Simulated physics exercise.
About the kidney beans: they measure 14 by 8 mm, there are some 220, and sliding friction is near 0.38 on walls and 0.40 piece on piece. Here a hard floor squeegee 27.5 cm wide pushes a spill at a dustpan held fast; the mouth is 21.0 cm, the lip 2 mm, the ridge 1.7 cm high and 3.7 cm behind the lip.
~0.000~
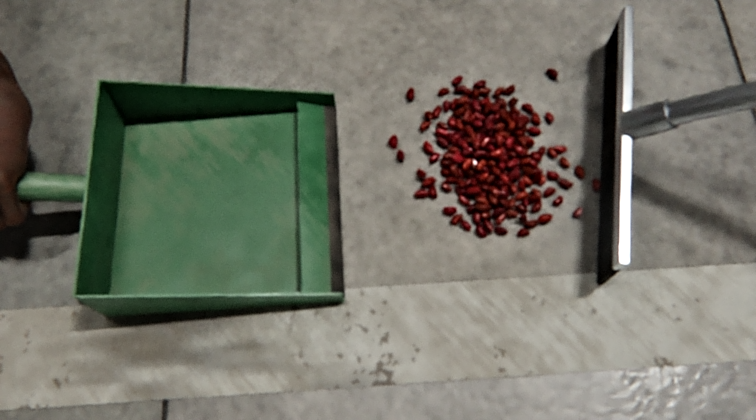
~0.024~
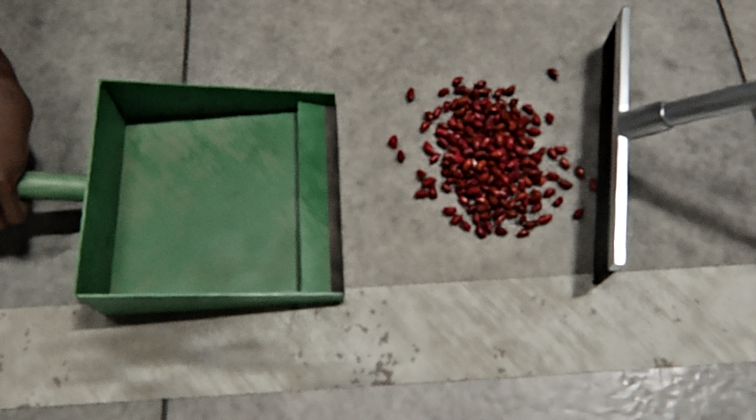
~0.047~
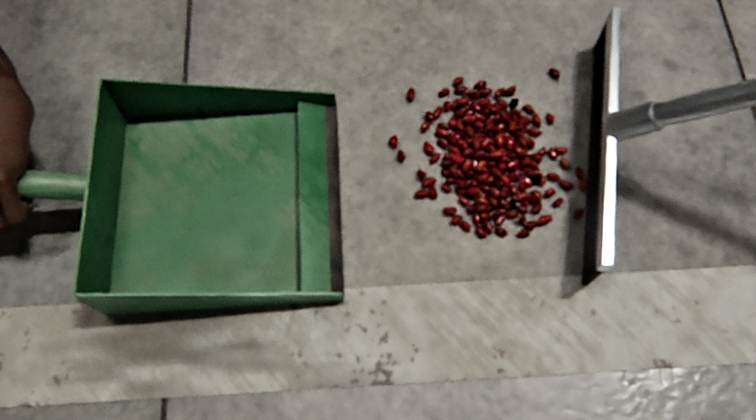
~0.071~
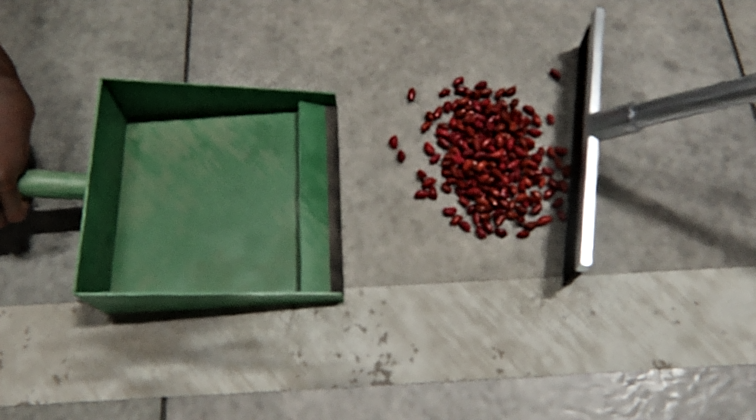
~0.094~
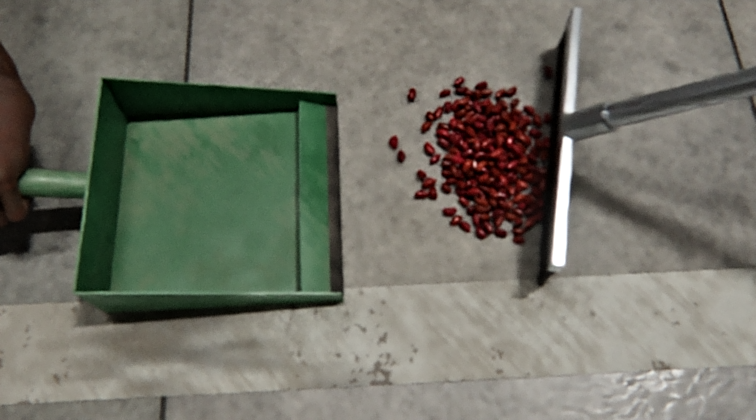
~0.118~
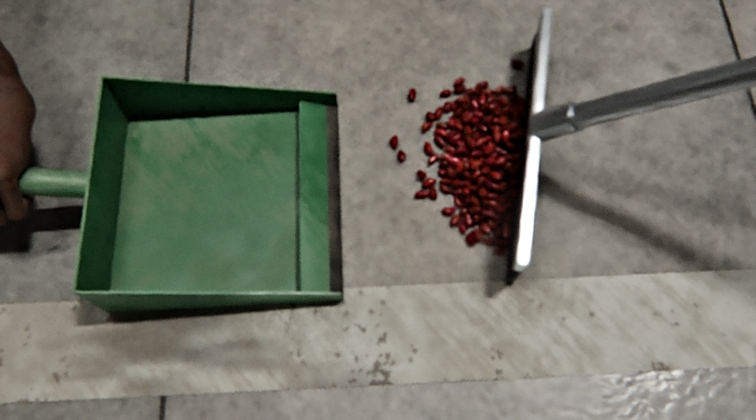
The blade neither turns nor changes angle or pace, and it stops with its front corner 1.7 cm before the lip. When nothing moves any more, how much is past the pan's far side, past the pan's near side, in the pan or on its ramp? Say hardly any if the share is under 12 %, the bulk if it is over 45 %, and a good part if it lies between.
Far side: A solid amount; near side: A sprinkling; pan: A solid amount.
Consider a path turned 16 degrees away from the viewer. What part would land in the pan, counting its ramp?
Roughly 30 per cent.
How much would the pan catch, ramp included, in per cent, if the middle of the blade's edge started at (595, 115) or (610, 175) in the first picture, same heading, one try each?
The two tries give about 40 % and about 40 %.
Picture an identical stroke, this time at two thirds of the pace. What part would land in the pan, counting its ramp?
It would be around 20 percent.
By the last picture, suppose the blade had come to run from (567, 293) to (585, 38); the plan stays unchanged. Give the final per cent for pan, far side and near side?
Final per cent - pan 10, far 20, near 5.
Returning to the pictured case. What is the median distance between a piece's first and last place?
That distance is close to 18 cm.
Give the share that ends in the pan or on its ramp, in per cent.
Share at rest: Approx. 40 per cent.
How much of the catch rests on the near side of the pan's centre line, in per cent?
Around 30 percent.
After 0.19 s, middle of the blade 10 cm from the lip; 0 % over the lip, far side 15 %, near side 0 %.
After 0.24 s, middle of the blade 6 cm from the lip; 5 % over the lip, far side 25 %, near side 0 %.
Then, at 0.43 s, middle of the blade 5 cm from the lip; 40 % over the lip, far side 30 %, near side 0 %.
At rest (2.4 s), far side 30 %, near side 0 %, pan 40 %, in front of the lip or behind the blade 35 %.
